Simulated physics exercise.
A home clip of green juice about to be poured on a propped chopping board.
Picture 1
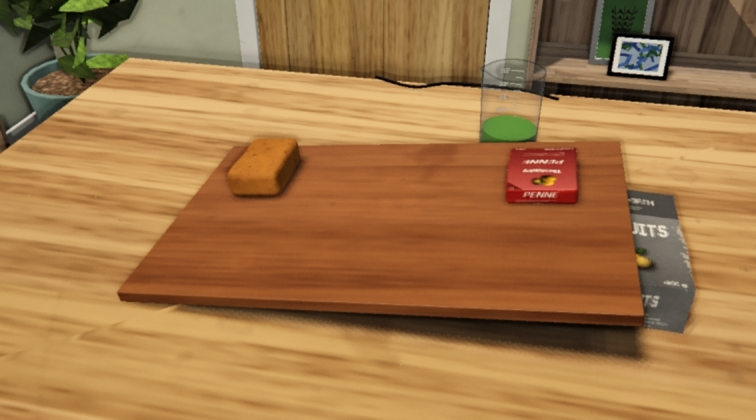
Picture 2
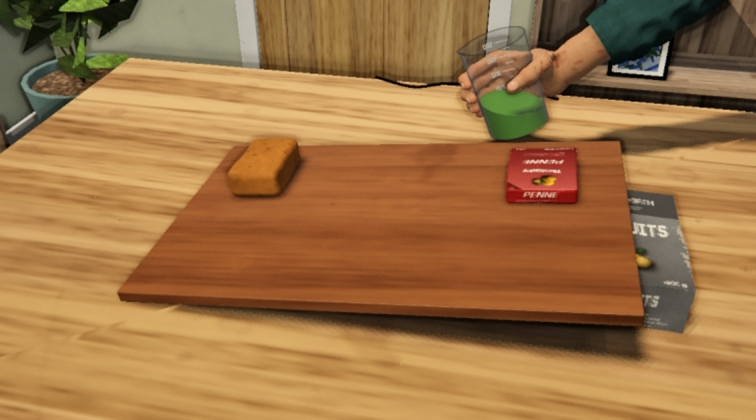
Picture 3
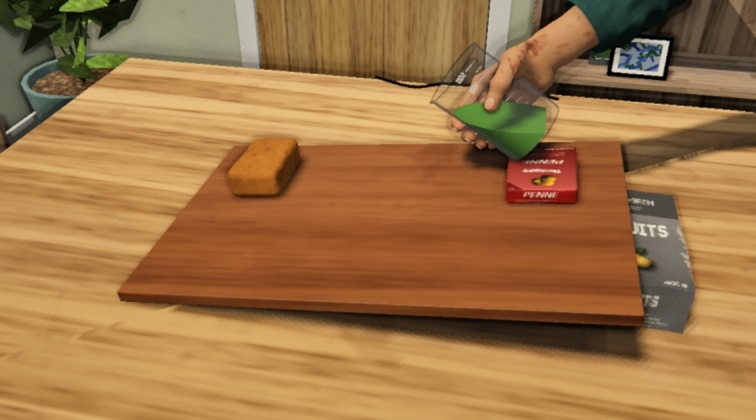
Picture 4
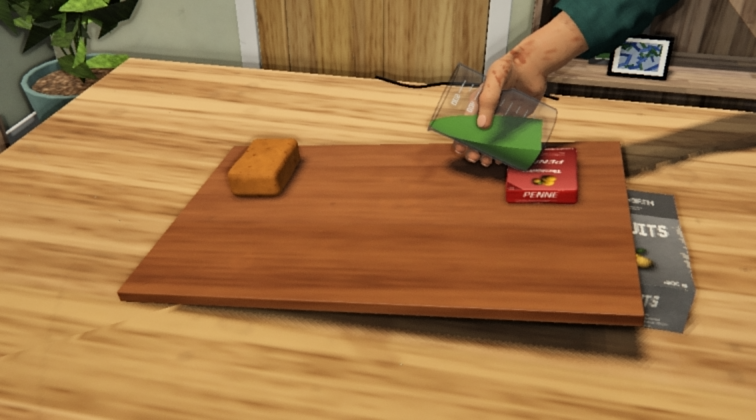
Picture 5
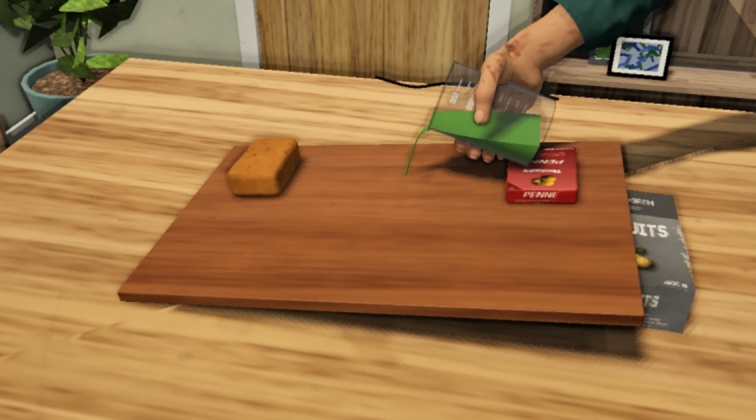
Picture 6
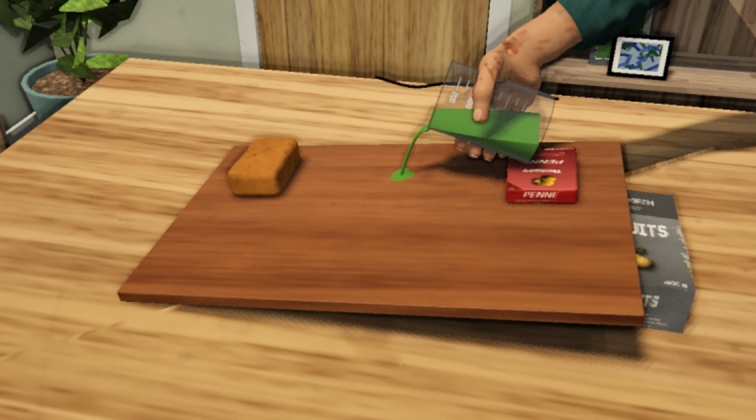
On a wooden table indoors, a beaker of green juice stands behind a chopping board holding a bread roll and a red penne box, with a grey pouch beside it. A hand reaches in from the right, lifts the beaker and tilts it leftward, and a thin green stream pours onto the board, forming a small spot.
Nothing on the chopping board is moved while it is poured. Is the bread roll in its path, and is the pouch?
The bread roll ends up in the puddle; the pouch remains untouched.
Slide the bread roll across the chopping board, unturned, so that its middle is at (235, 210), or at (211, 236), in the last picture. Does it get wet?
At the first place it stays dry, at the second it remains untouched.
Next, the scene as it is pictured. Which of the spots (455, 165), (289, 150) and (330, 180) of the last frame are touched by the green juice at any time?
The first is not reached; the next in the puddle; the last wet.
Next, it runs down to the left; the bread roll is in it; the pouch is clear of it.
After that, it runs down to the left and off the end; the bread roll is in it; the pouch is clear of it.
Finally, it runs down to the left and off the end; the bread roll is in it; the pouch is clear of it.
